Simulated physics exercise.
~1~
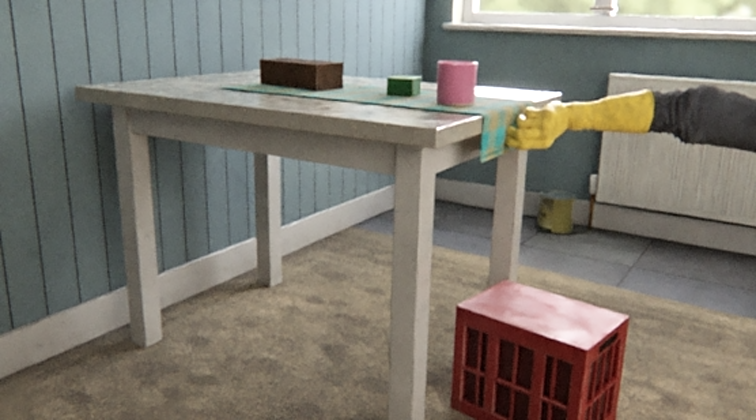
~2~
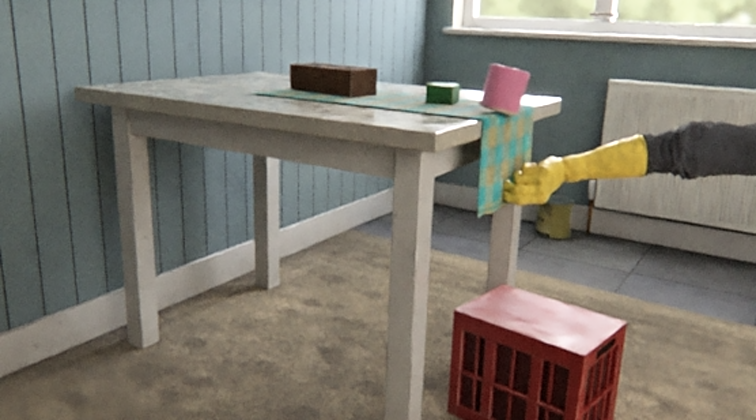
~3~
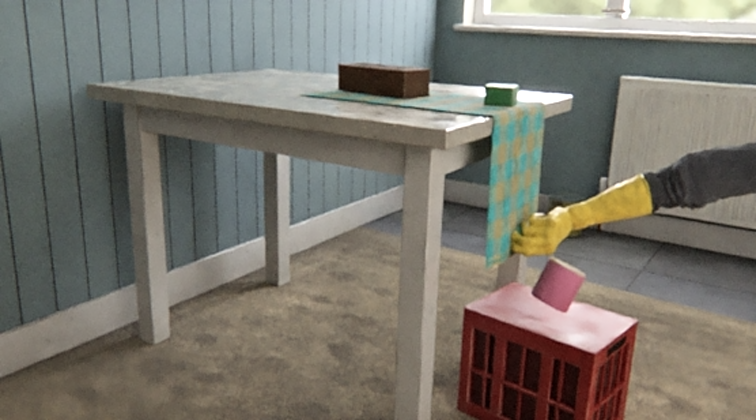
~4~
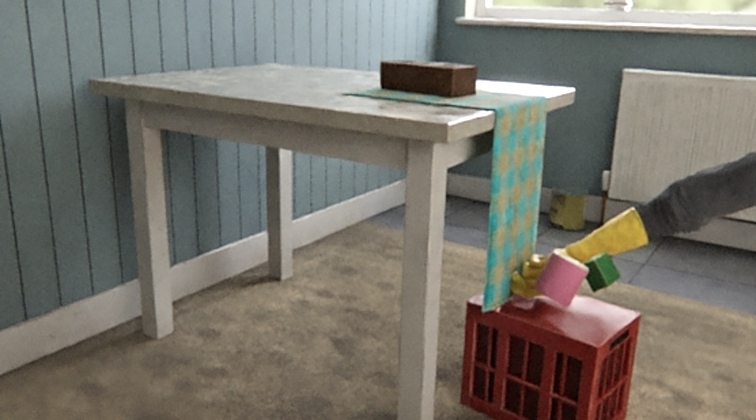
A hand in a yellow rubber glove grips the end of a turquoise checked cloth at the right edge of a whitish wooden table, seen from slightly above in a room with blue panelled walls. A brown brick, a green block and a pink mug sit in a row along the cloth, and a red crate stands on the floor below. The hand draws the cloth down, and all three slide right. The mug tips over the edge and drops toward the crate. The green block follows, ending beside the mug near the glove above the crate, while the brick remains on the table.
